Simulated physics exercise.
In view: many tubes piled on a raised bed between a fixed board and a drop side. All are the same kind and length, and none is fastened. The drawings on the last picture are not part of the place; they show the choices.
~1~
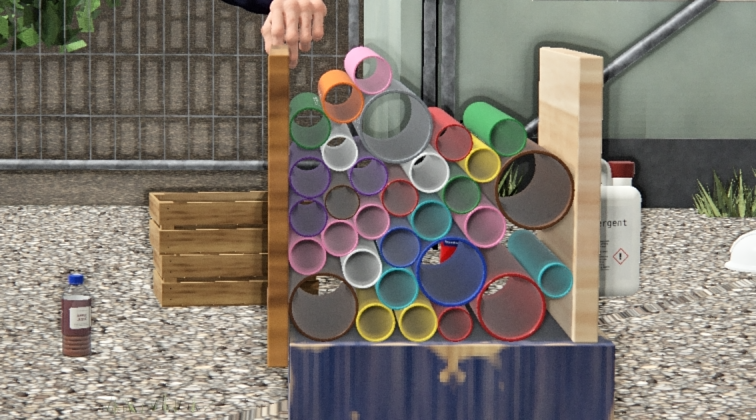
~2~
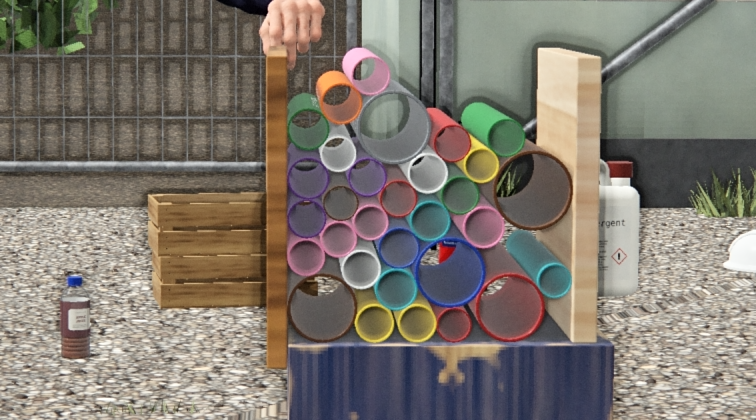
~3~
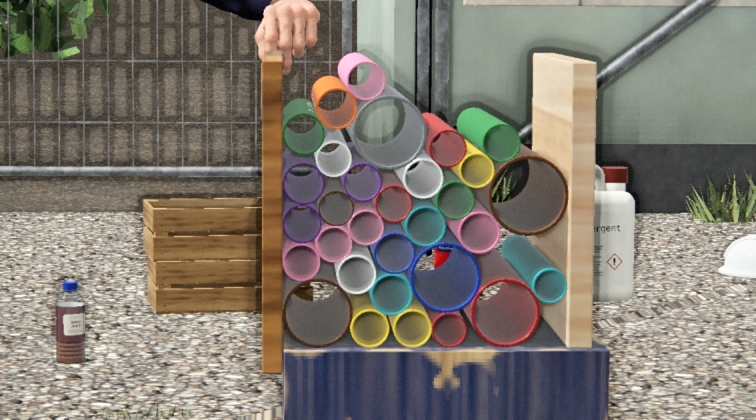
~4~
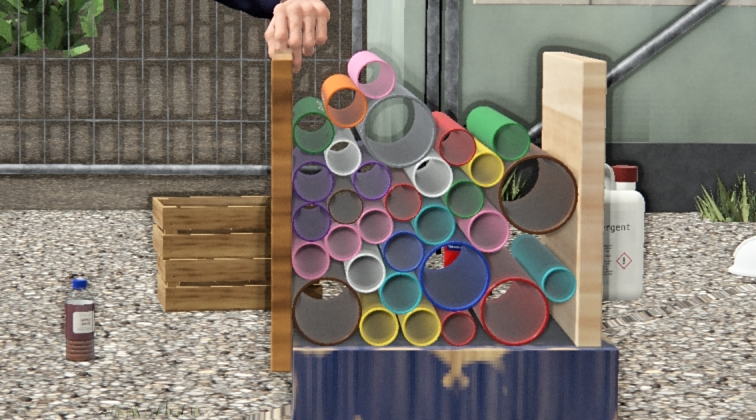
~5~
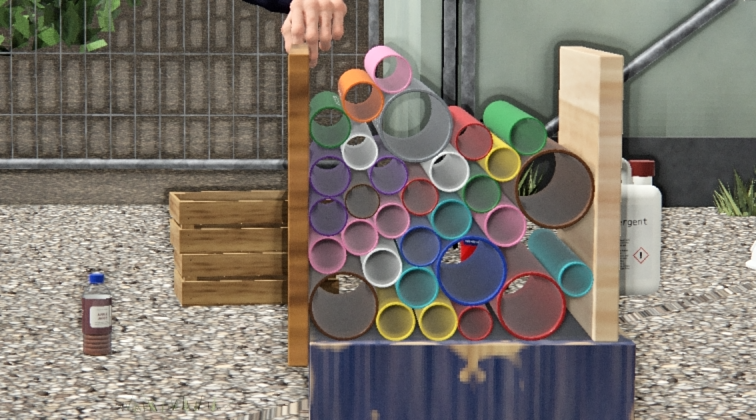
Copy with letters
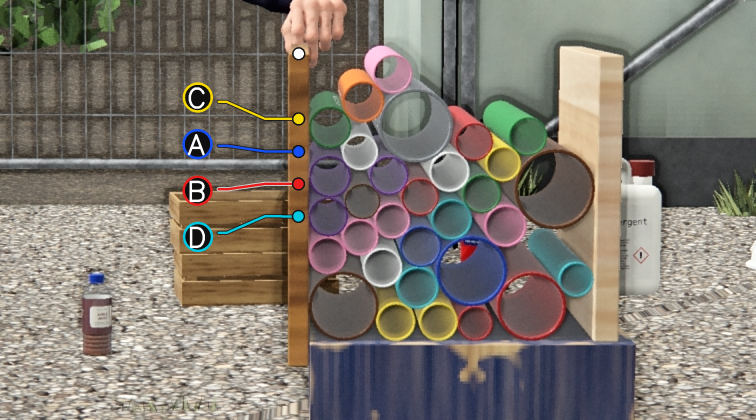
At the start, a hand grips the top of the left board beside a stack of colourful tubes set between two upright boards on a blue base. The tubes keep their arrangement and the hand stays put while the whole view shifts slightly left, then back to the right.
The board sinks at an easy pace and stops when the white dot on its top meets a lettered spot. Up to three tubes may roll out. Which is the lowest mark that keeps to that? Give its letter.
No lower than B.
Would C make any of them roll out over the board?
No, at C.
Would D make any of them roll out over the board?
Yes, at D.
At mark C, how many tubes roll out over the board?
It comes to none.
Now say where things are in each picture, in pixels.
In the first picture, a blue tube (400, 247); a purple tube (310, 177); a green tube (461, 194).
In the second picture, a green tube (460, 195); an orange tube (341, 103).
In the third picture, a green tube (501, 143); side board (272, 198).
In the fourth picture, a brown tube (327, 312); a turquoise tube (401, 293).
In the fifth picture, a blue tube (420, 246); a purple tube (330, 176); a green tube (481, 193).
On the copy, A at (298, 151); B at (298, 184); C at (298, 119); D at (298, 217); the white dot at (298, 54).
On B. First, top of the board (309, 116).
Then, top of the board (309, 183).
Finally, top of the board (309, 183), three out over the board.
By contrast, A none out over the board; C none out over the board; D more than three out over the board.
